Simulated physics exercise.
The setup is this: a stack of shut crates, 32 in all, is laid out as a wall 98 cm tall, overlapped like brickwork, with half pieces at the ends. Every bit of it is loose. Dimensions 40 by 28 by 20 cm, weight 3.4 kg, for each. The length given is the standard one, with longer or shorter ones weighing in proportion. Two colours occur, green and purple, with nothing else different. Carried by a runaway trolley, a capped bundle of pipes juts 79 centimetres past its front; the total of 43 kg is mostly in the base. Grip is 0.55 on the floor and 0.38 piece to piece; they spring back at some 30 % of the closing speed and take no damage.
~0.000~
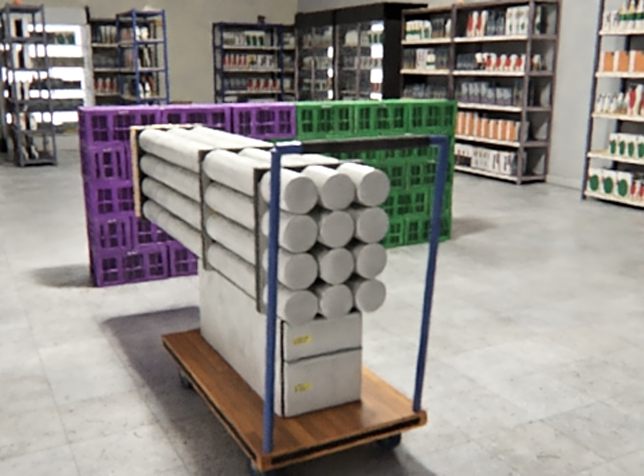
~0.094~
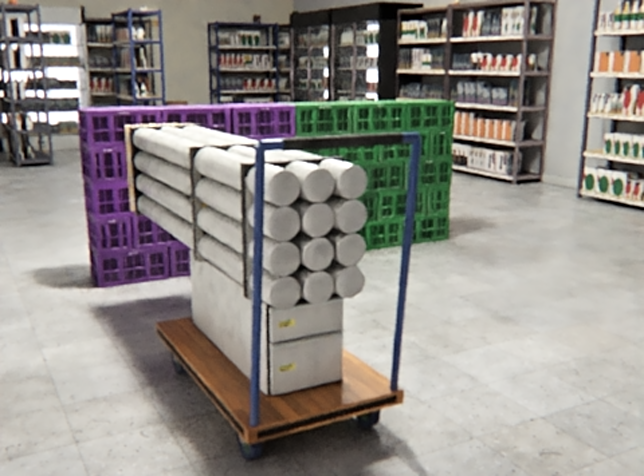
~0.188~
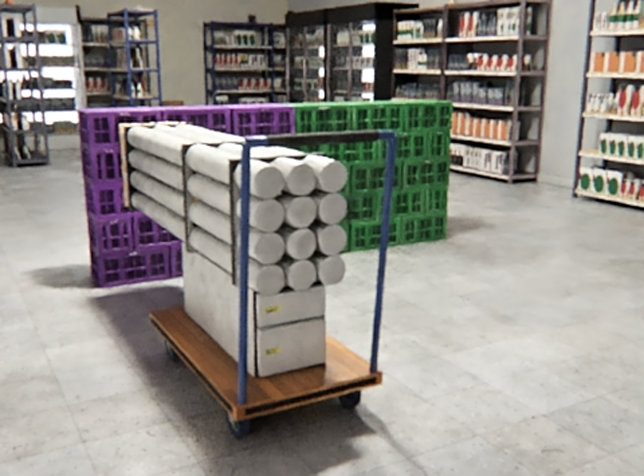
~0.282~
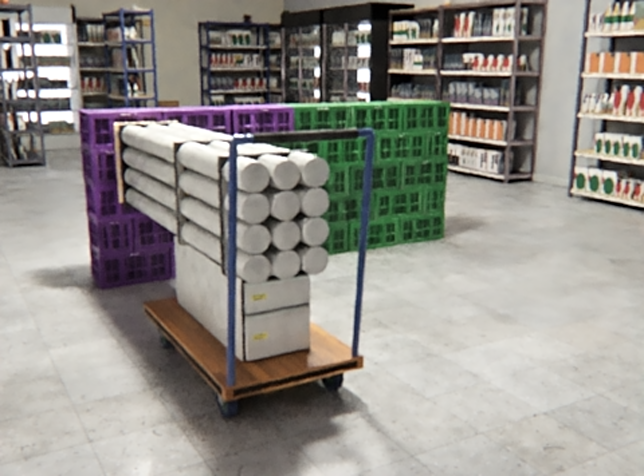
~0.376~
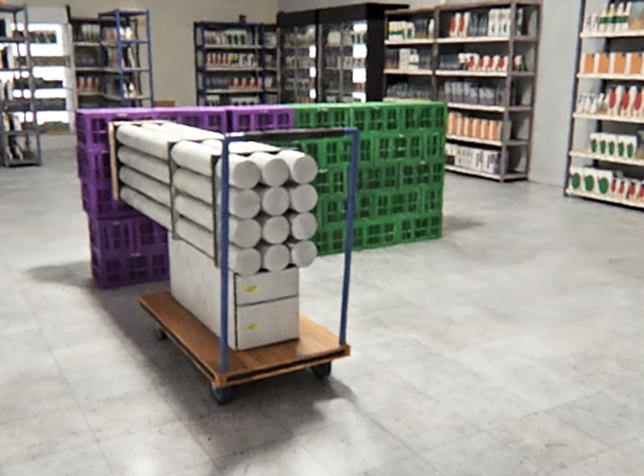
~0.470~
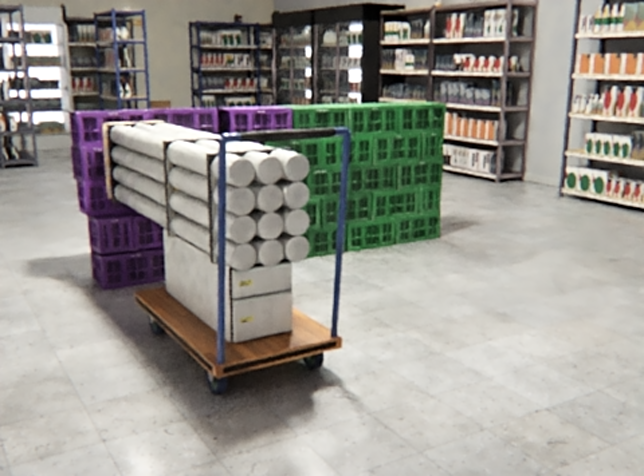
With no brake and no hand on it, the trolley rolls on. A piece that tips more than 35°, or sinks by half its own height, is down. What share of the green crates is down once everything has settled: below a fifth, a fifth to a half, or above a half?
Below a fifth of them.
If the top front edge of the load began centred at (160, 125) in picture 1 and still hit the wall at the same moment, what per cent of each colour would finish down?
Result - purple: 60%; green: 0%.
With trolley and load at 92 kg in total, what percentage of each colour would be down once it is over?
In that case purple 70, green 0 per cent.
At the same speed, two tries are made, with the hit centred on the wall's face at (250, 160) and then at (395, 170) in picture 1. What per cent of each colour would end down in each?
First try then second: Purple 50 and 10, green 10 and 70 per cent.
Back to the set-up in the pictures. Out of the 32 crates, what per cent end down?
30 %.
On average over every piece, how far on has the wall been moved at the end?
Mean shift: Roughly 30 cm.
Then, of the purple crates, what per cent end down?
Purple: 60%.
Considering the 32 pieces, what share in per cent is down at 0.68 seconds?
By then 0 %.
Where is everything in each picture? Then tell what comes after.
In the first frame (we follow the side turned to the camera; the camera moves round a little), load (135, 156) 50 cm short of the wall; top green crate (434, 116); top purple crate (266, 122); no piece has moved.
In the second frame, load (129, 153) 35 cm short of the wall; top green crate (432, 117).
In the third frame, load (124, 151) 20 cm short of the wall; top green crate (430, 117).
In the fourth frame, load (118, 149) 49 mm short of the wall; top green crate (428, 118).
In the fifth frame, load (113, 148) 7 cm into the wall's line; top green crate (425, 118); 6 stirred so far.
In the sixth frame, load (106, 147) 15 cm into the wall's line; top green crate (423, 119); top purple crate (262, 125); steepest lean 4°, the crate at (81, 197); 9 stirred so far.
Around 0.68 s, load 31 cm past the wall's line, still rolling; none of the 17 green crates down (0 of 32 in all colours); top green crate unmoved; top purple crate tipped 17°.
Around 1.00 s, load 52 cm past the wall's line, still rolling; none of the 17 green crates down (9 of 32 in all colours); top green crate unmoved; top purple crate tipped 44°.
Around 1.48 s, load 80 cm past the wall's line, still rolling; none of the 17 green crates down (9 of 32 in all colours); top green crate unmoved; top purple crate tipped 66°, 60 cm lower.
Finally (2.3 s), load 86 cm past the wall's line, stopped; none of the 17 green crates down (9 of 32 in all colours); top green crate unmoved; top purple crate on its side. That is 0 per cent. Seen by the last camera, middles, top green crate near (411, 117), top purple crate near (249, 204).
